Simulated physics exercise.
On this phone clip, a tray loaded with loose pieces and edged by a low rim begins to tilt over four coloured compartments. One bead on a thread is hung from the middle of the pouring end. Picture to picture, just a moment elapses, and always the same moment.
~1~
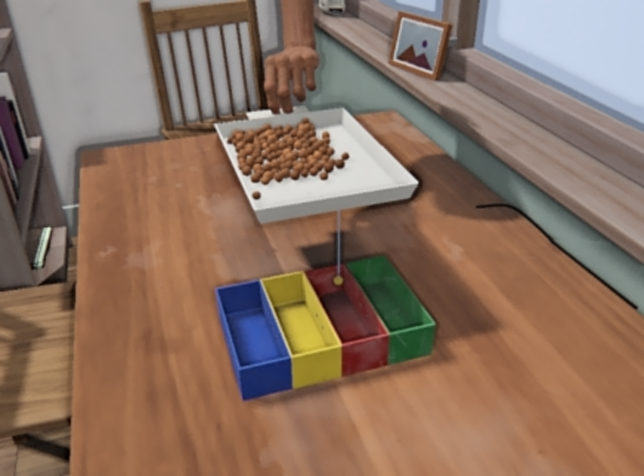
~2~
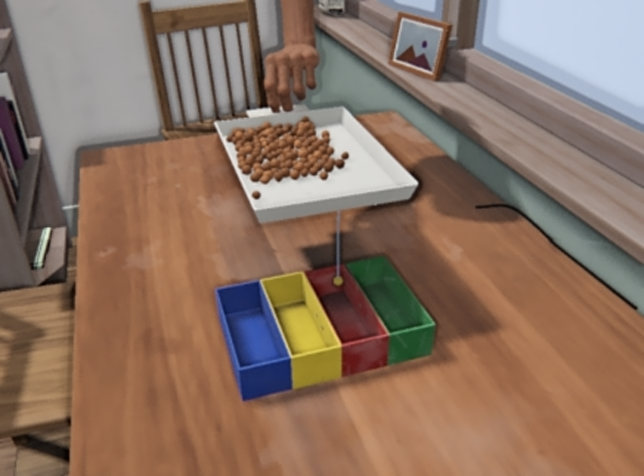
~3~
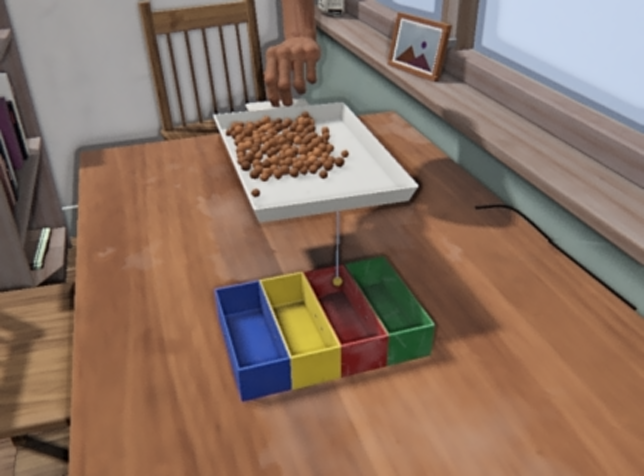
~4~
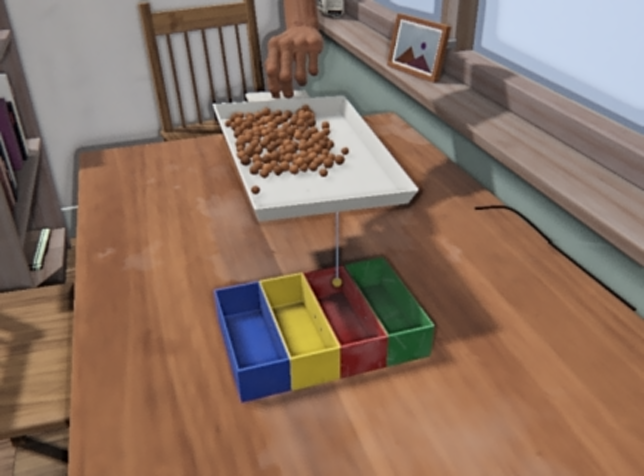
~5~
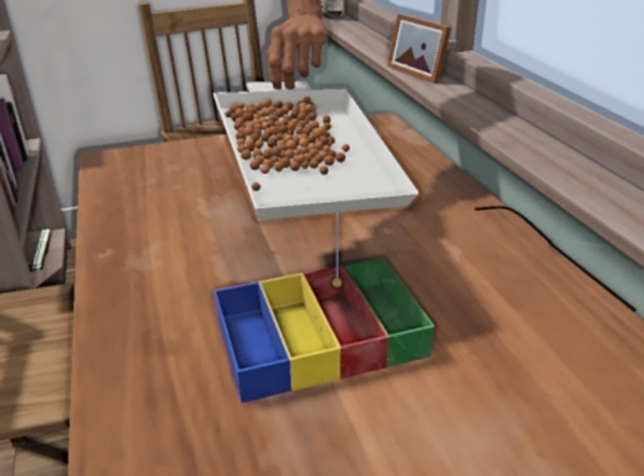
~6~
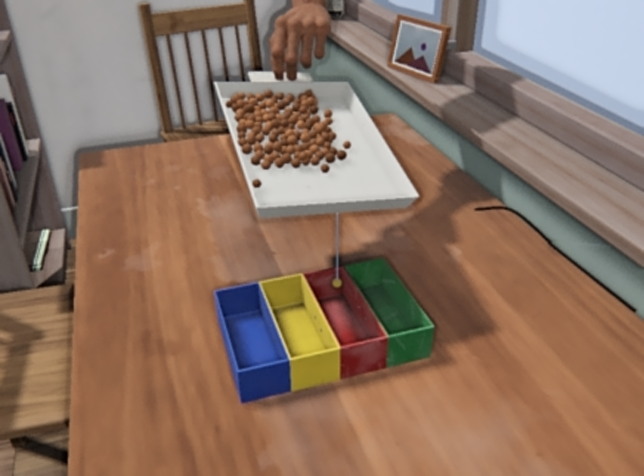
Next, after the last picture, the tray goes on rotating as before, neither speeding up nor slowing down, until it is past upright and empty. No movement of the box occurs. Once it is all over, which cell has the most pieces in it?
The green cell.
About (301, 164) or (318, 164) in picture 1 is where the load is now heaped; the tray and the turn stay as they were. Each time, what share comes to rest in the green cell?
Some 50 and then some 40 per cent.
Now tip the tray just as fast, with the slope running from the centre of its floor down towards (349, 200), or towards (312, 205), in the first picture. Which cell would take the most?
Try 1 - that green cell; try 2 - yellow.
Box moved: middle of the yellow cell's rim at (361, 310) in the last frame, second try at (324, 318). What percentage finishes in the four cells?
About 100 % and 90 %.
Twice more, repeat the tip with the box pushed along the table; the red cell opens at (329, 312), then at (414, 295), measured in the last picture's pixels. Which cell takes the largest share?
Taking the two placings in order, you'd get the green one and then that red cell.
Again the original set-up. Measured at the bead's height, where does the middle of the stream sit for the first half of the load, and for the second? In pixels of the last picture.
Initially about (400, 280); subsequently about (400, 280).
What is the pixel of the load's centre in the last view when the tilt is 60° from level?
Look about (372, 182) in the last picture.
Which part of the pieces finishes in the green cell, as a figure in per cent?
My estimate is about 50 in a hundred.
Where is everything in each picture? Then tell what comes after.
In the first frame, corners of the pouring end at (260, 206) and (410, 181), level; middle of the load at (283, 147), hazelnuts; bead on its thread at (338, 281); blue cell at (266, 376); yellow cell at (317, 364); red cell at (365, 352); green cell at (411, 341).
In the second frame, corners of the pouring end at (260, 206) and (410, 182), level; middle of the load at (283, 145).
In the third frame, corners of the pouring end at (259, 205) and (410, 184), tipped barely, lowest at the right corner; middle of the load at (283, 141).
In the fourth frame, corners of the pouring end at (260, 205) and (411, 187), tipped a little, lowest at the right corner; middle of the load at (283, 136).
In the fifth frame, corners of the pouring end at (261, 204) and (411, 190), tipped a little, lowest at the right corner; middle of the load at (284, 130).
In the sixth frame, corners of the pouring end at (262, 203) and (411, 193), tipped clearly, lowest at the right corner; middle of the load at (285, 123); blue cell at (265, 378); yellow cell at (315, 366); red cell at (364, 355); green cell at (410, 344).
Soon after the last picture, tray tipped steeply; nearly all on the tray; a stray few in the green cell; a small part falling or outside the box.
A little later, tray tipped right over; about a quarter on the tray; about a quarter in the green cell; a stray few in the red cell; about half falling or outside the box.
Later still, tray tipped past a quarter turn; about half in the green cell; a small part in the red cell; about a third falling or outside the box.
At rest, tray tipped past a quarter turn; about half in the green cell; a small part in the red cell; none in the blue cell; none in the yellow cell; about a third outside the box.
